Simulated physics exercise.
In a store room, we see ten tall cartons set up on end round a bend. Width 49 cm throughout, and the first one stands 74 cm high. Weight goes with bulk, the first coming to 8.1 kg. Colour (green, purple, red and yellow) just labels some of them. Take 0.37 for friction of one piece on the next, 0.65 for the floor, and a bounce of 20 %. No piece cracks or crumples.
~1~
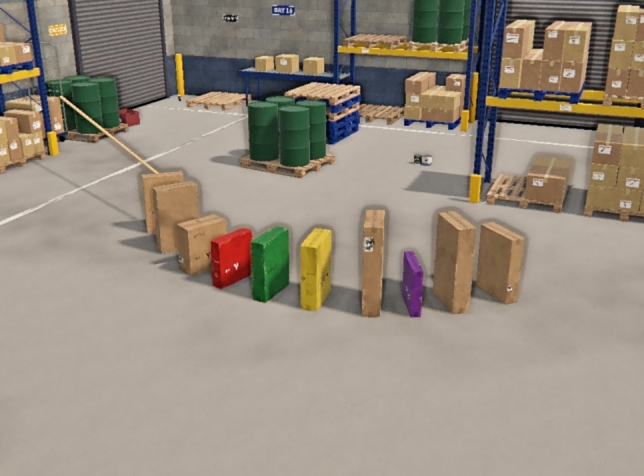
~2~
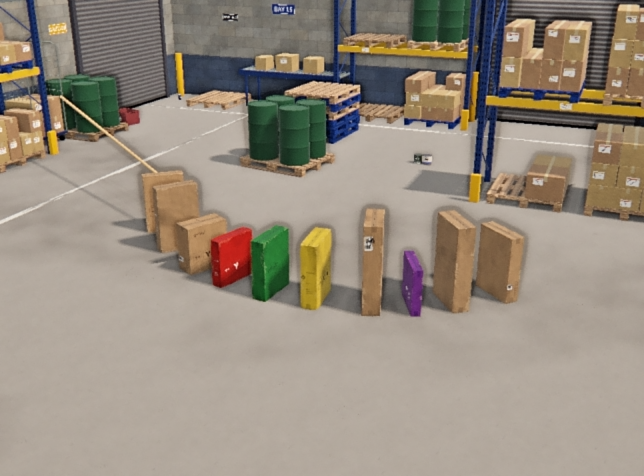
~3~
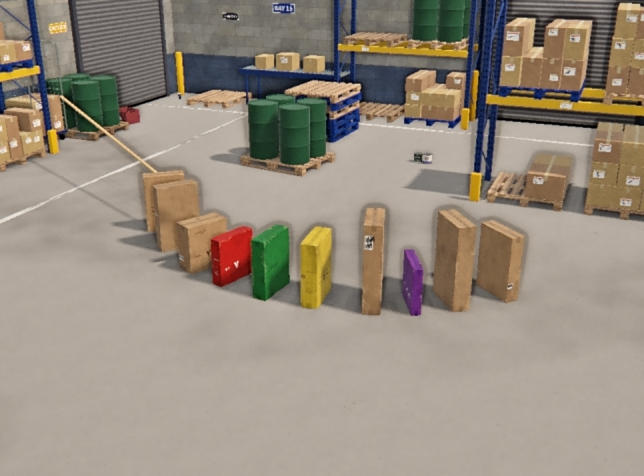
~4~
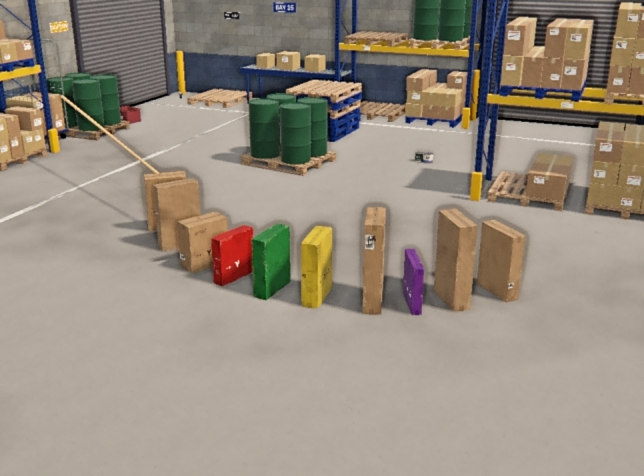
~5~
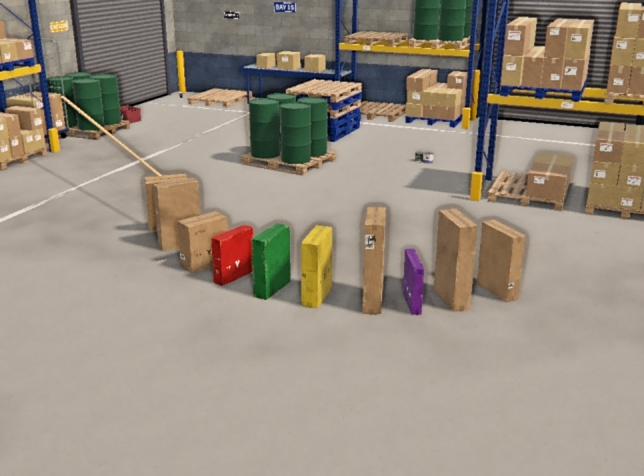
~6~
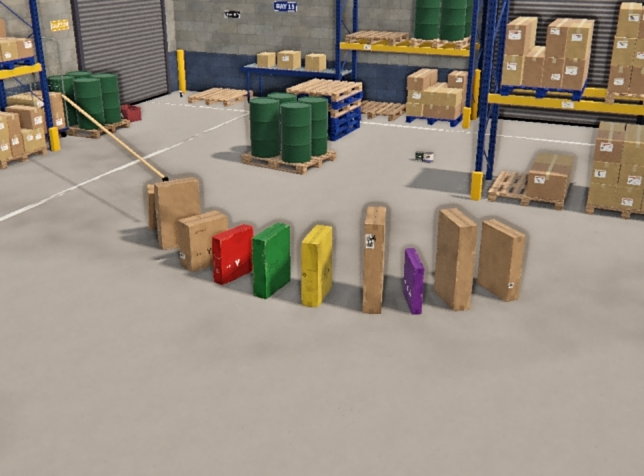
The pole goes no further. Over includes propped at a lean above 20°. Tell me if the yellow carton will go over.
In the end the yellow carton remains upright.
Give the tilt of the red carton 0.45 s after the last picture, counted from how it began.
About 0°.
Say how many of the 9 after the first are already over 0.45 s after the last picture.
1 by then.
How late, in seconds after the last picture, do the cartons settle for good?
Around 1.0 s.
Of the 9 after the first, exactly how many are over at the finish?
1 of them.
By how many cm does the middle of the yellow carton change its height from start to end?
It ends some 0 cm lower.
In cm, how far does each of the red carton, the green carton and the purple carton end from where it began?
Red 0, green 0, purple 0.
Then, 0.21 s on from the sixth picture, none of the 9 other cartons over, 1 disturbed; yellow carton unmoved.
Then, 0.45 s on from the sixth picture, 1 of the 9 other cartons over; yellow carton unmoved.
Finally, 1 of the 9 other cartons over; yellow carton unmoved; red carton unmoved; green carton unmoved. Eight left standing. Seen by the last camera, middles, yellow carton near (317, 266), red carton near (234, 254).
